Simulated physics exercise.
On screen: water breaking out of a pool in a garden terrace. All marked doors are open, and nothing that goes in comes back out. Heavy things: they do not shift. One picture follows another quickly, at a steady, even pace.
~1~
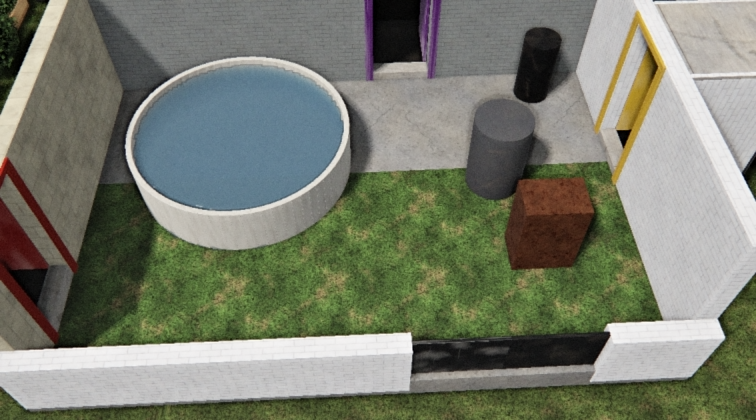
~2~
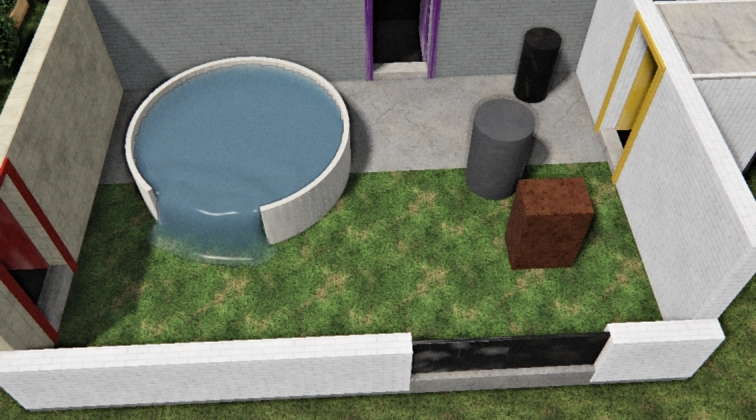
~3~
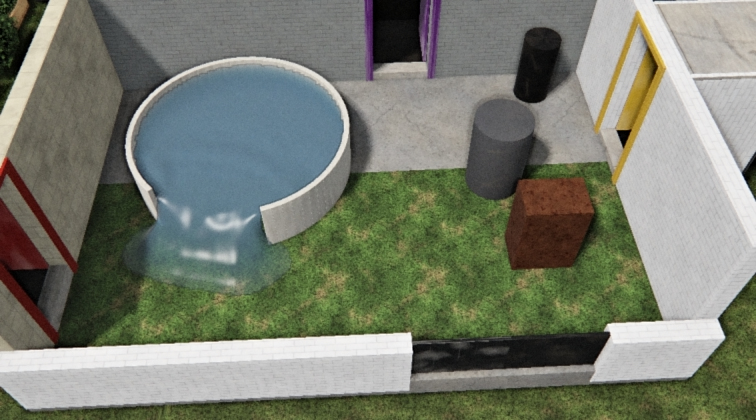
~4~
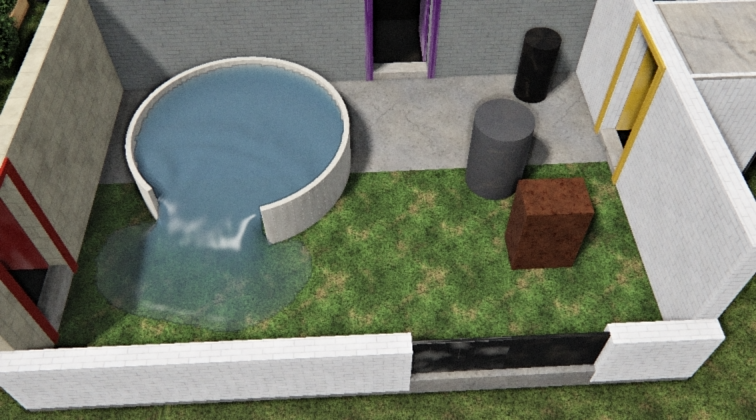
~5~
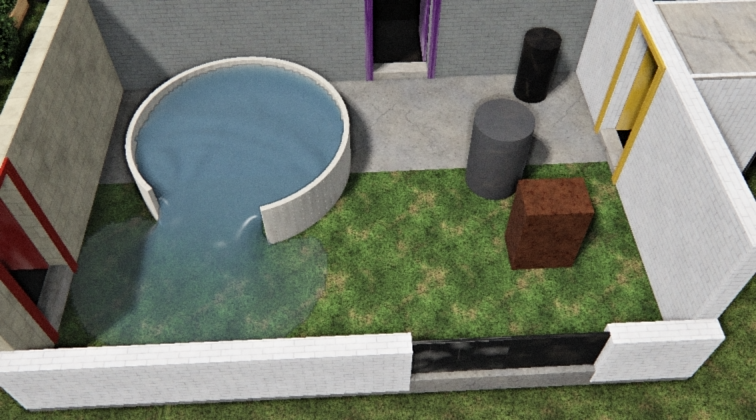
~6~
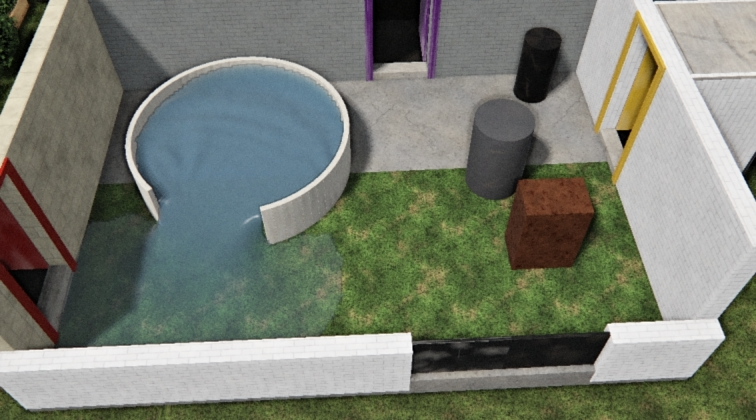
Water pours through a gap in the round pool's wall and spreads across the grass.
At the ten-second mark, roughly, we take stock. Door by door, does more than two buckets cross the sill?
As I see it, most likely the yellow door will not exceed two buckets. Most likely the purple door will not exceed two buckets. Most likely the red door will exceed two buckets.
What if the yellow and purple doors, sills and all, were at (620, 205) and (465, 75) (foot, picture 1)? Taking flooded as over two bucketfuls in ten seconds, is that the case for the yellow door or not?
Result - yellow door does not reach it.
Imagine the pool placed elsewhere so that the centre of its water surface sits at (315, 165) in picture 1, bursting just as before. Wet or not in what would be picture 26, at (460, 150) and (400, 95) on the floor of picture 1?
I'd say still dry for the first and still dry for the second.
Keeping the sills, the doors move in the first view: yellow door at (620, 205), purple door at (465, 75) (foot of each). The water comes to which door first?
It is the red door.
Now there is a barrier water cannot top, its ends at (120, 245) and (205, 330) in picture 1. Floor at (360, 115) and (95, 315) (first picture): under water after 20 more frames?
Result by location - first parched, second soaked.
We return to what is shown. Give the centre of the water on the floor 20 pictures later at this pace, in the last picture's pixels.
That comes out near (229, 230).
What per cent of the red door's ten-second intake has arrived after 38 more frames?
My estimate is close to 95 per cent.
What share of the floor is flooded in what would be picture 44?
My estimate is near 85 per cent.
A moment on, water covers 25 % of the floor; the yellow door not reached, the purple door not reached, the red door wet at the sill, nothing in.
Next, water covers 30 % of the floor; the yellow door not reached, the purple door not reached, the red door over two buckets in.
Then, water covers 55 % of the floor; the yellow door not reached, the purple door not reached, the red door far over two buckets in.
Later, water covers 85 % of the floor; the yellow door not reached, the purple door wet at the sill, nothing in, the red door far over two buckets in.
In the end, water covers 100 % of the floor; the yellow door wet at the sill, nothing in, the purple door wet at the sill, nothing in, the red door far over two buckets in.
